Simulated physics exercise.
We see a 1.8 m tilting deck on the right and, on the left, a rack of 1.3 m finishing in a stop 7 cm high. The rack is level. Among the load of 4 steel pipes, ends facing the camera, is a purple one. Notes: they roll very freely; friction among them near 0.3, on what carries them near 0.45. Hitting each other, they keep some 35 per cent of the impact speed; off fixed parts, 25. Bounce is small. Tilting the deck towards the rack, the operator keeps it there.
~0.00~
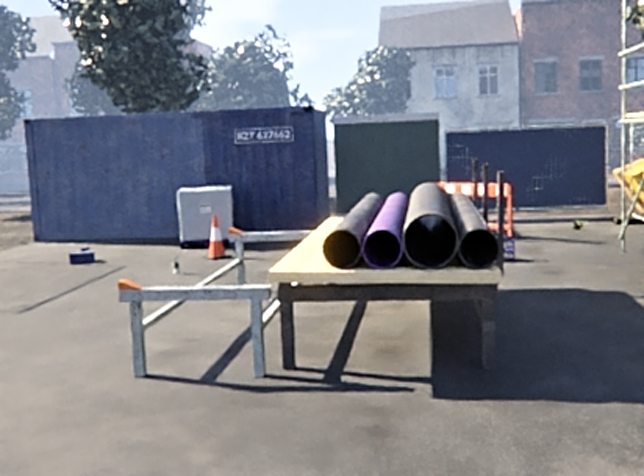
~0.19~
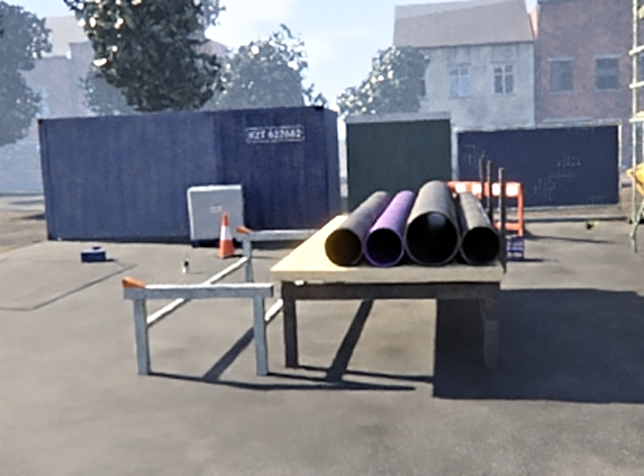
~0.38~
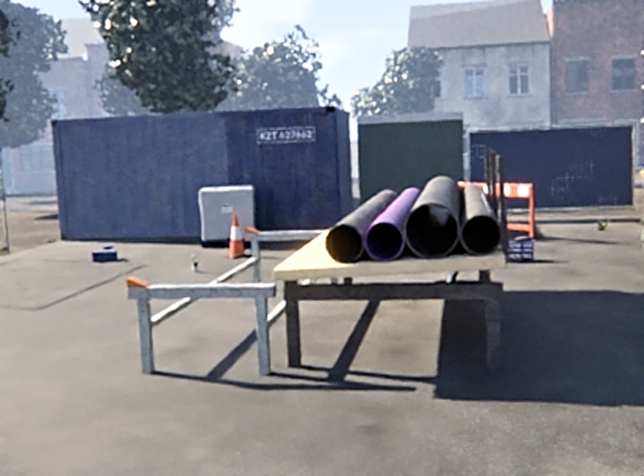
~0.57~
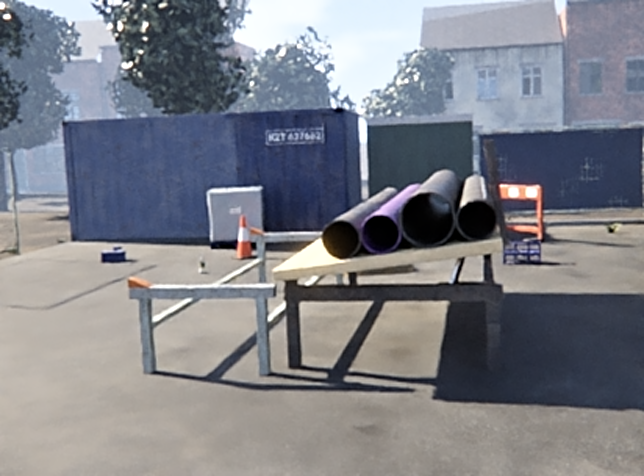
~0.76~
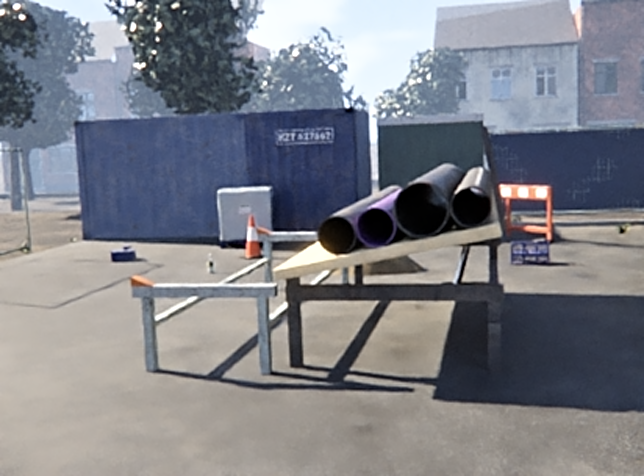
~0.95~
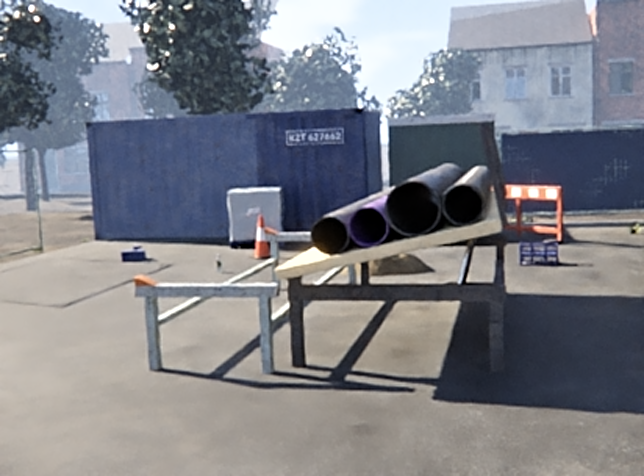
The video shows four pipes, one of them purple, lying on a deck beside a low, level rack in a paved yard; the deck then tilts toward the rack on the left, its right side rising with the pipes.
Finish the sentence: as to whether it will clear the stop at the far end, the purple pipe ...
... will.
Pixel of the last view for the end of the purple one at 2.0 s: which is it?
I'd put it somewhere around (258, 259) in that view.
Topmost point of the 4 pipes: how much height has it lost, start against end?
Roughly 10 cm.
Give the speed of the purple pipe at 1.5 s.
The speed is close to 1.0 m/s.
Then, 1.5 s in, purple is on the deck, 40 cm from the hinge, rolling left; 0 of 4 over the stop.
Then, 2.0 s in, purple is in the air, 115 cm from the rack's far end, rolling left; 0 of 4 over the stop.
Then, 2.6 s in, purple is on the rack, 40 cm from the rack's far end, rolling left; 0 of 4 over the stop.
Then, 3.3 s in, purple is over the stop and falling; 2 of 4 over the stop.
In the end (6.5 s), purple is over the stop, on the ground; 2 of 4 over the stop.
